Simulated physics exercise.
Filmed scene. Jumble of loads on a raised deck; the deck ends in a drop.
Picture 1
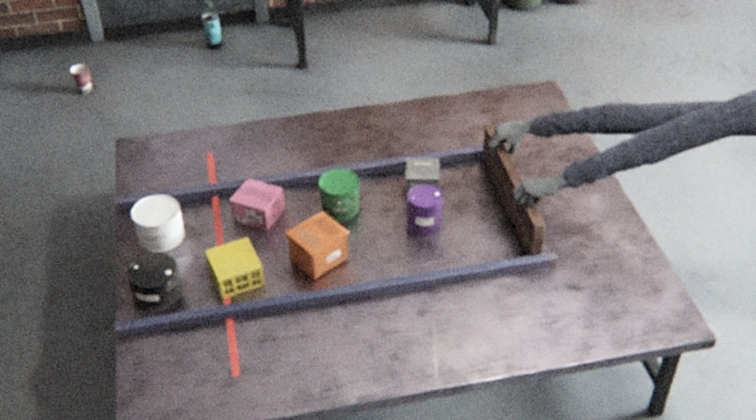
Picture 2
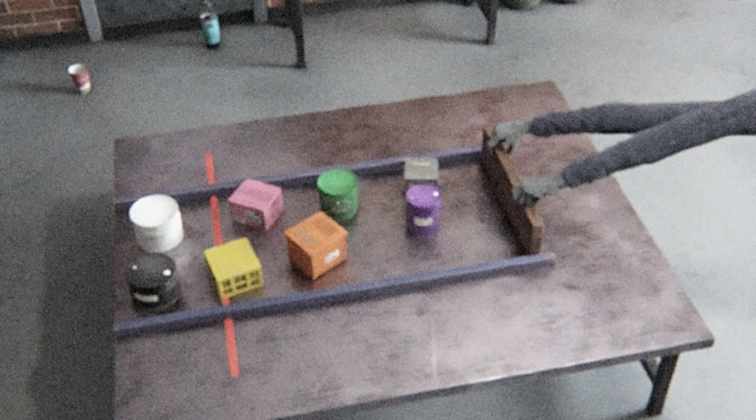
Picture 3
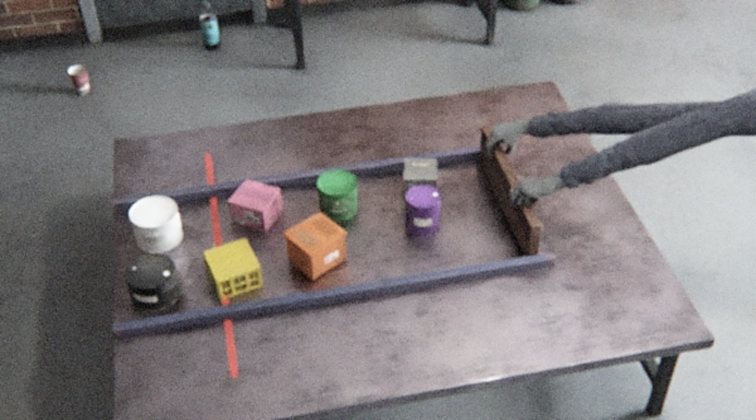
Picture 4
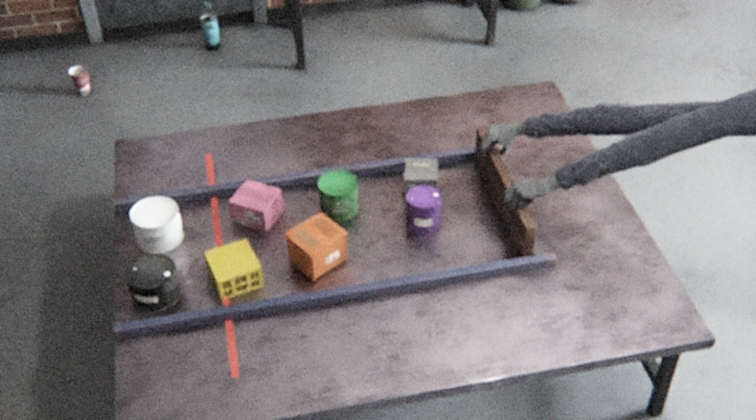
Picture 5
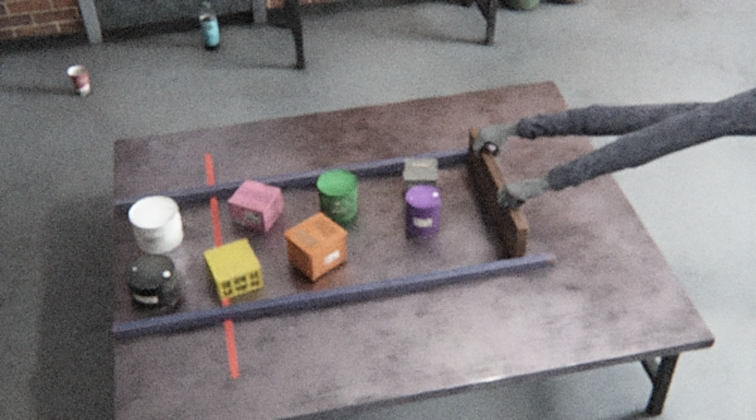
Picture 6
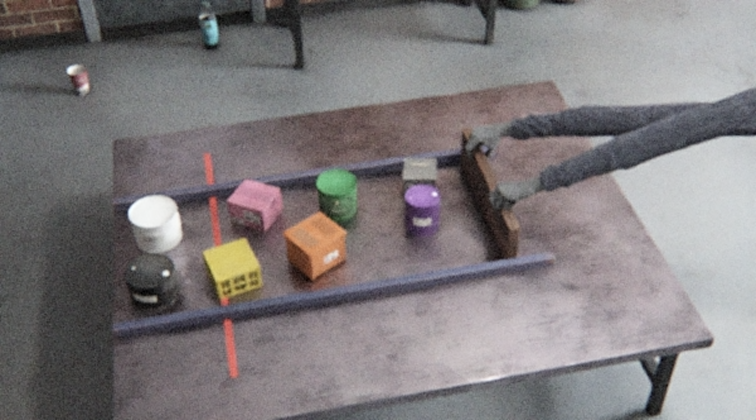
Two gloved hands slid a wooden plank a short way left between two rails on a table, toward a purple canister and a grey box, while the colourful containers and crates all stayed still.
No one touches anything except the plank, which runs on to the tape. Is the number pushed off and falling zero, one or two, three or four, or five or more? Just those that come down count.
It is one or two.
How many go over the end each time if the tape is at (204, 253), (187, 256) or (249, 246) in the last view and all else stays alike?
The counts come to 2, then 2, then 0.
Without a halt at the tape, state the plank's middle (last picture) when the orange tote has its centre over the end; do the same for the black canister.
Roughly (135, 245); roughly (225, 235).
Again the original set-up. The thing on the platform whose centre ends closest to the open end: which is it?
The white canister ends up foremost.
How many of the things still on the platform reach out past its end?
So the number is 1.
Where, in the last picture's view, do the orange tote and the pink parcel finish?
Orange tote: About (201, 283); pink parcel: About (155, 211).
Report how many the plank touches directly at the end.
3 in contact.
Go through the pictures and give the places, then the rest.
The first frame shows black canister (155, 281); white canister (159, 223); yellow crate (235, 268); plank (511, 189); tape (221, 250).
The second frame shows white canister (157, 223); grey box (421, 180).
The third frame shows yellow crate (233, 269); orange tote (316, 247).
The fourth frame shows black canister (154, 282); green pail (338, 196).
The fifth frame shows white canister (157, 225); purple canister (423, 211).
The sixth frame shows black canister (153, 282); white canister (156, 224); yellow crate (233, 269); plank (488, 192); tape (219, 251).
Early on, none off yet; black canister at rest near (153, 282); white canister at rest near (156, 224); yellow crate at rest near (233, 269).
Finally, the number that fall off is one or two; lost, black canister.
